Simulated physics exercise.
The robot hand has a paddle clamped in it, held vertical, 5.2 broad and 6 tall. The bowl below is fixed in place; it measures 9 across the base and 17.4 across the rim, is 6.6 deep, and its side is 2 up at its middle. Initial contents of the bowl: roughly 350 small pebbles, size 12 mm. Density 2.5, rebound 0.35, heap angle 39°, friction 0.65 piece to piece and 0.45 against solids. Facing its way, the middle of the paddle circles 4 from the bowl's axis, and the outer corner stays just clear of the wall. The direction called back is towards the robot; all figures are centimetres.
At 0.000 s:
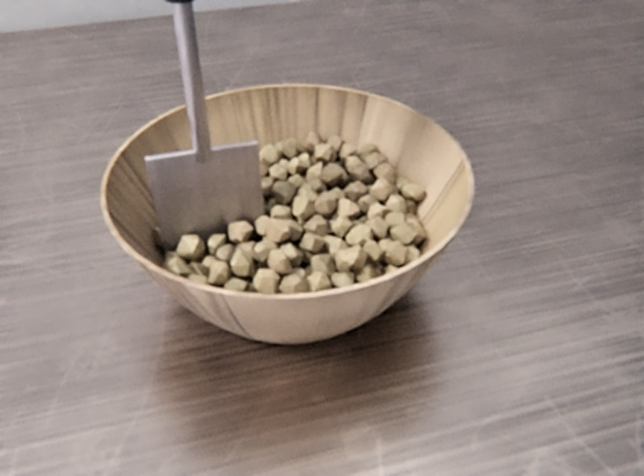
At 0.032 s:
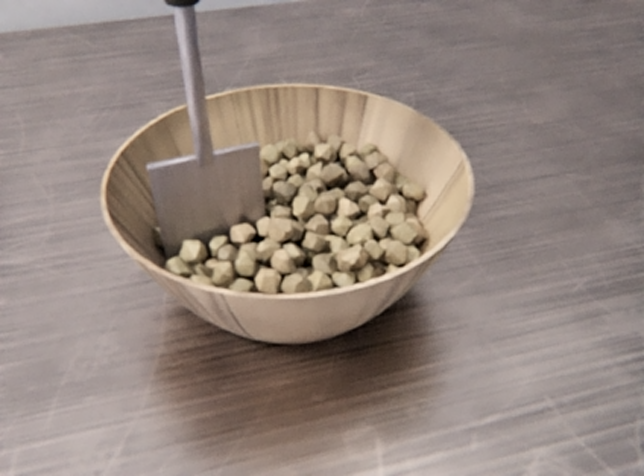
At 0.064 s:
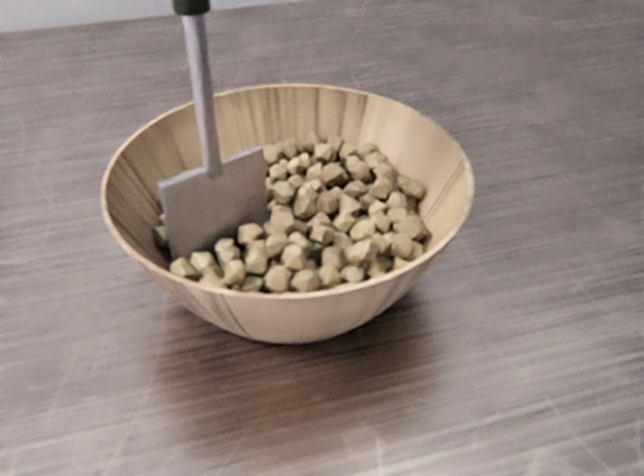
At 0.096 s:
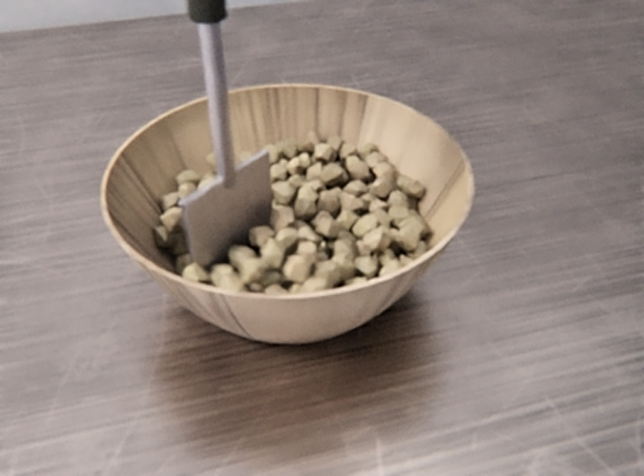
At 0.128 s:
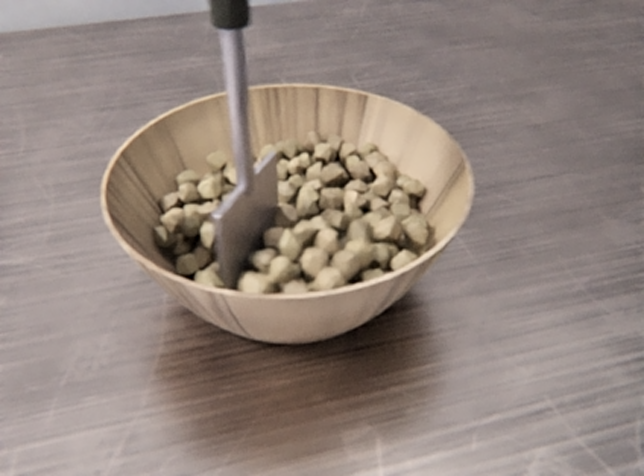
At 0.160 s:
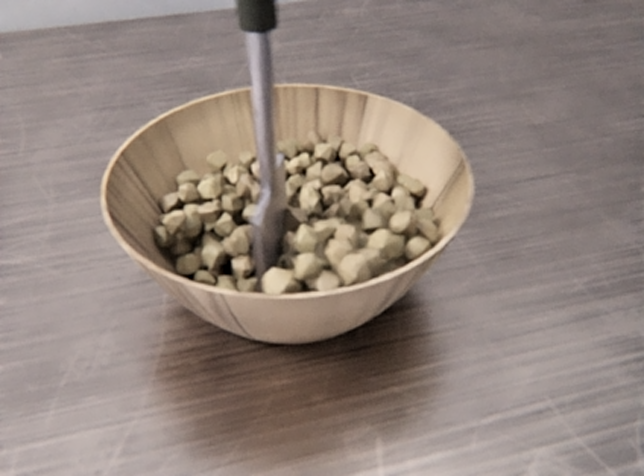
A pale wooden bowl holding a heap of small tan-green pebbles sits on a brownish-grey streaked tabletop, seen from above at an angle by a still camera. A flat grey metal paddle on a thin upright rod with a dark handle stands in the pebbles at the bowl's left. The paddle sweeps rightward through them, turning until nearly edge-on, as pebbles shift aside and cover the space behind it.
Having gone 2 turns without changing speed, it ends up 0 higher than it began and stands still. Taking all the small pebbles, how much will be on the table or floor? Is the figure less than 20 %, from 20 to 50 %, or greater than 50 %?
The figure is from 20 to 50 %.
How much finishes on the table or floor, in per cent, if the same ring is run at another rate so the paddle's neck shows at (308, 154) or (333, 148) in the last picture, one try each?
About 45 and 50 %.
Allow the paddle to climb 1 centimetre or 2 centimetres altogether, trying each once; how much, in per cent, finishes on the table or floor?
Close to 35 and 20 percent, in that order.
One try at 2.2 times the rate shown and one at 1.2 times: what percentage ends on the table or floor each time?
Roughly 60 and 40 per cent.
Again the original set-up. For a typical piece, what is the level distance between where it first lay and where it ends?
About 9 centimetres.
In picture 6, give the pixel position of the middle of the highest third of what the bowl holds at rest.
(228, 267).
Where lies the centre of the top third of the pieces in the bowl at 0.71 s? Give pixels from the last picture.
Around (178, 194).
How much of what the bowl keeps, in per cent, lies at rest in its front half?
I'd say around 65 per cent.
After 0.71 s, 324° round, highest piece 9 above the table; 285 in the bowl, 57 on the table or floor, 6 in flight or on the tool.
After 1.26 s, 222° round, highest piece 9 above the table; 243 in the bowl, 102 on the table or floor, 3 in flight or on the tool.
After 1.74 s, 0° round, highest piece 7 above the table; 220 in the bowl, 128 on the table or floor.
After 2.44 s, 0° round, highest piece 7 above the table; 220 in the bowl, 128 on the table or floor.
In the end, 220 in the bowl, 128 on the table or floor. That is 37 % on the table or floor.
